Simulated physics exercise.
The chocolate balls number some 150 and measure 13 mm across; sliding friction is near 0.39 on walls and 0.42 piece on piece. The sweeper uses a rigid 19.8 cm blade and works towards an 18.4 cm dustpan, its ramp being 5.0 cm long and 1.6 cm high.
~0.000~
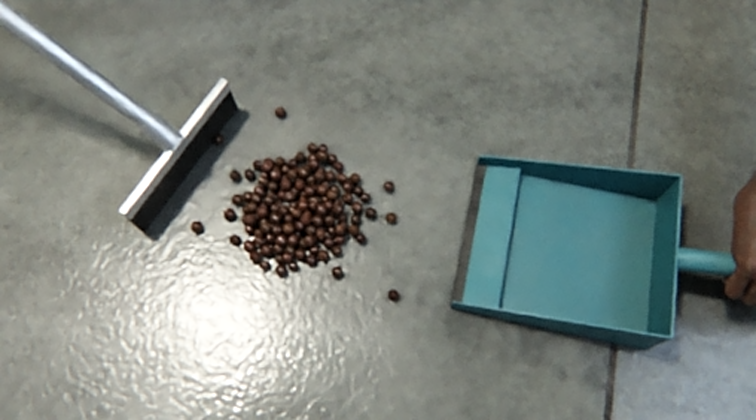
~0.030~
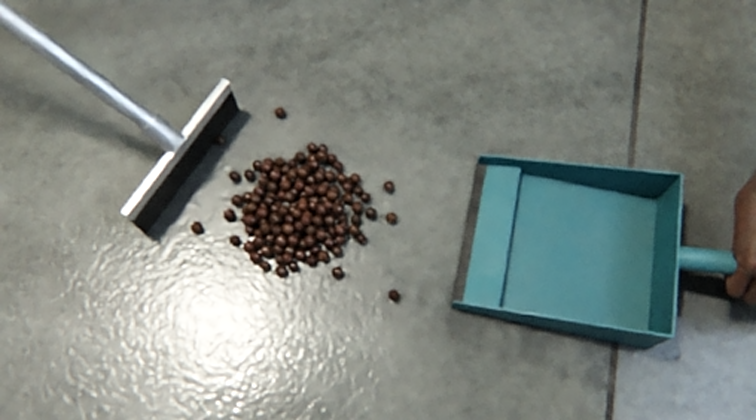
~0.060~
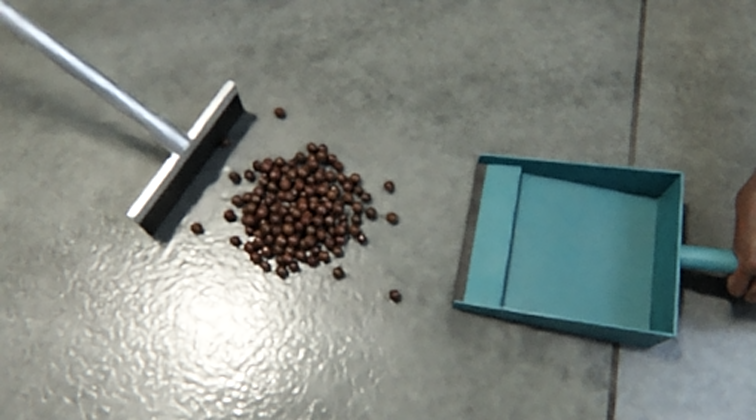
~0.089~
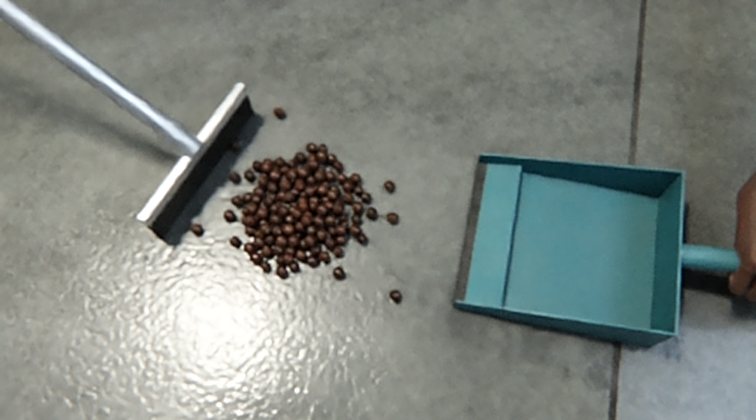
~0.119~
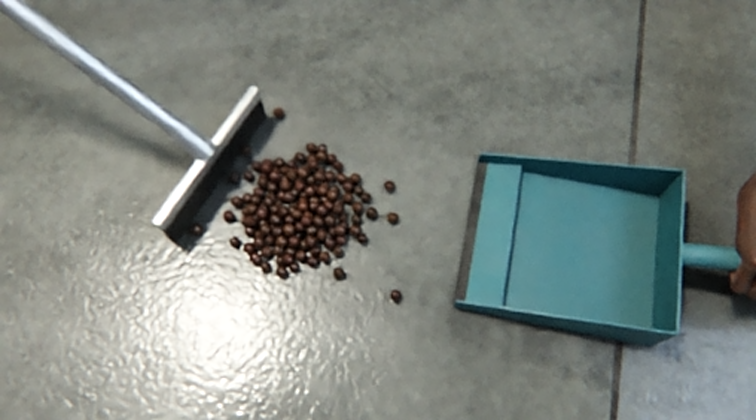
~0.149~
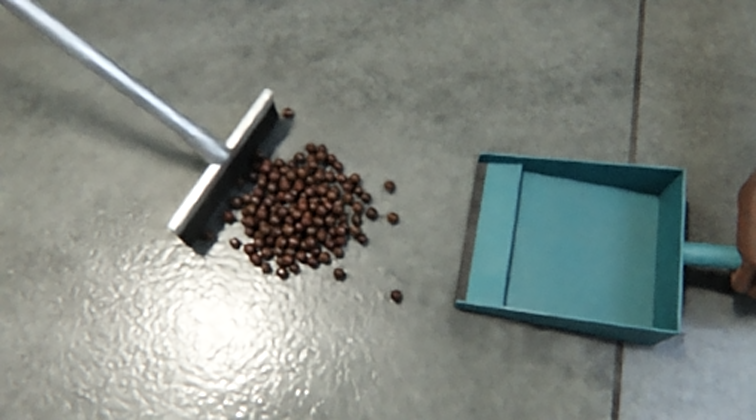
A silver-handled sweeper with a straight blade slides a short way right across a grey floor, reaching a pile of brown balls and nudging a few at its left edge, while a hand holds a teal dustpan nearly still at right.
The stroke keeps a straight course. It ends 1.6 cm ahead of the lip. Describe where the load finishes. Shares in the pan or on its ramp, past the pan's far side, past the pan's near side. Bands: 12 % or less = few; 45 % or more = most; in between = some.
Shares - in the pan or on its ramp: Some; past the pan's far side: Few; past the pan's near side: Some.
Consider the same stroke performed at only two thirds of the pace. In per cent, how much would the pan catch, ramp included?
I'd put it at roughly 15 per cent.
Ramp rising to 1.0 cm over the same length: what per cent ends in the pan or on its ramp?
With that ramp, near 20 per cent.
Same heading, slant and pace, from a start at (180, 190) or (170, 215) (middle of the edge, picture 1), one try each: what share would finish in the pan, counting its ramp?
Close to 20 in a hundred, then close to 20 in a hundred.
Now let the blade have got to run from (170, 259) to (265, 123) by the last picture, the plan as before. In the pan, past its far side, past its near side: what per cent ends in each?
Pan: 10, far side: 10, near side: 50.
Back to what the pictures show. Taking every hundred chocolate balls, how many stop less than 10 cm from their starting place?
It comes to near 0 percent.
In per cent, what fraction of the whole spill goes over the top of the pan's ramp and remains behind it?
Around 0 in a hundred.
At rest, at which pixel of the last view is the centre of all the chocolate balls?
In the last view, approximately (446, 274).
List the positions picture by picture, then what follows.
The first frame shows blade from (128, 213) to (225, 87), moved 0.0 cm, 0 of the pieces shifted so far; middle of the pieces at (303, 202); pan at (574, 255).
The second frame shows blade from (130, 215) to (227, 88), moved 0.3 cm, 0 of the pieces shifted so far; middle of the pieces at (303, 203).
The third frame shows blade from (136, 217) to (232, 89), moved 1.1 cm, 1 of the pieces shifted so far; middle of the pieces at (303, 203).
The fourth frame shows blade from (147, 220) to (242, 92), moved 2.4 cm, 1 of the pieces shifted so far; middle of the pieces at (303, 203).
The fifth frame shows blade from (161, 225) to (255, 95), moved 4.1 cm, 1 of the pieces shifted so far; middle of the pieces at (303, 203).
The sixth frame shows blade from (176, 229) to (269, 98), moved 5.9 cm, 5 of the pieces shifted so far; middle of the pieces at (303, 204); pan at (577, 252). The blade's pace is about 0.60 m/s.
Then, at 0.35 s, middle of the blade 17 cm from the lip; 0 % over the lip, far side 5 %, near side 15 %.
Then, at 0.49 s, middle of the blade 8 cm from the lip; 0 % over the lip, far side 5 %, near side 25 %.
Then, at 0.76 s, middle of the blade 5 cm from the lip; 20 % over the lip, far side 5 %, near side 35 %.
By 1.3 s all is still; pan 15 %, far side 5 %, near side 35 %, in front of the lip or behind the blade 40 %.
